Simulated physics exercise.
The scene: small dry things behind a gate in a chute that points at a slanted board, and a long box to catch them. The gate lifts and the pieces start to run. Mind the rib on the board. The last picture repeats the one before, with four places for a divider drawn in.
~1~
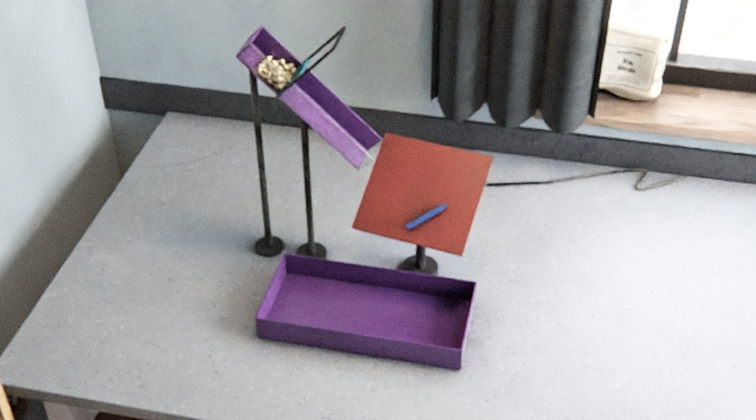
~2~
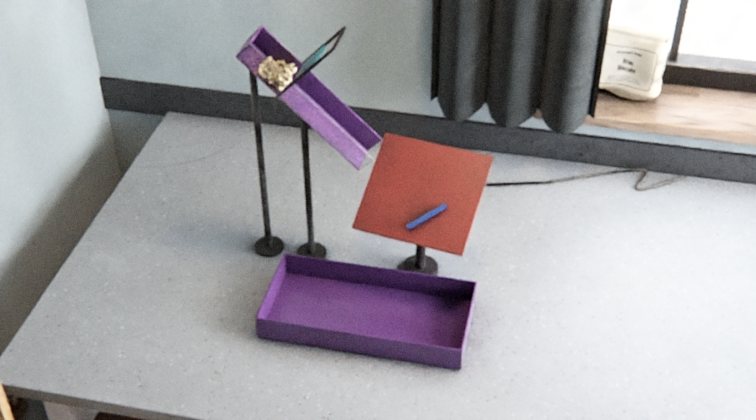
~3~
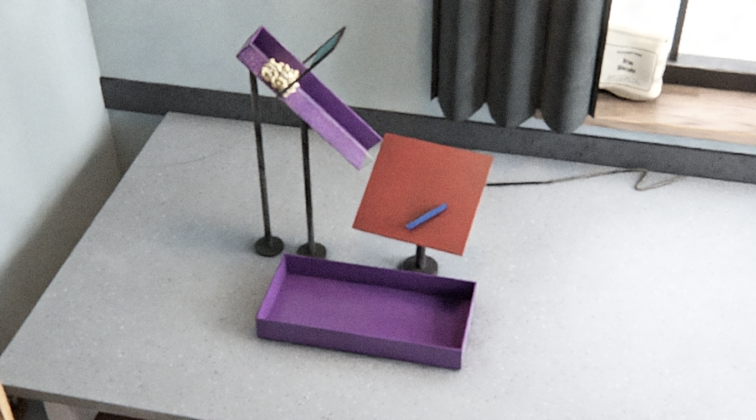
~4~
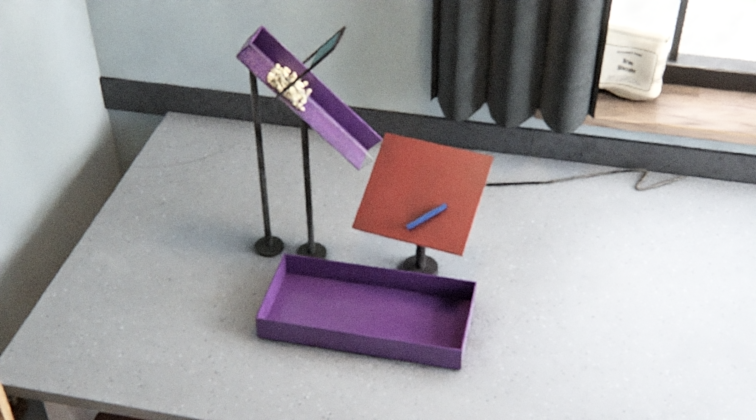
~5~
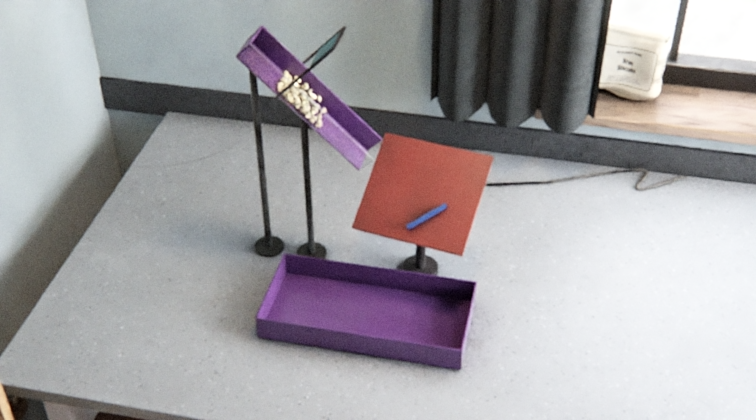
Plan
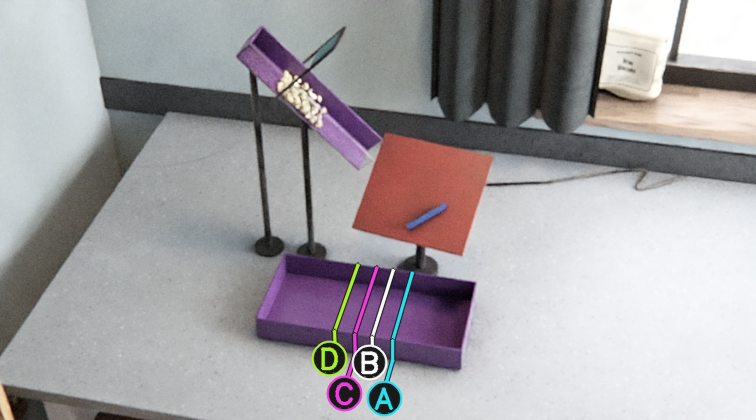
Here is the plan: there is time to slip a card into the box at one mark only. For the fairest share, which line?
Use line B.
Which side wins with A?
More lands on the left.
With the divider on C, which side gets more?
Right.
On the marked copy, line A crosses the front rim at (392, 339); line B crosses the front rim at (372, 336); line C crosses the front rim at (354, 333); line D crosses the front rim at (334, 330).
Choosing A, of what is caught, nearly all on the left of the divider, a small part on the right.
Choosing B, of what is caught, about half on the left of the divider, about half on the right.
Choosing C, of what is caught, a small part on the left of the divider, nearly all on the right.
Choosing D, of what is caught, a stray few on the left of the divider, nearly all on the right.
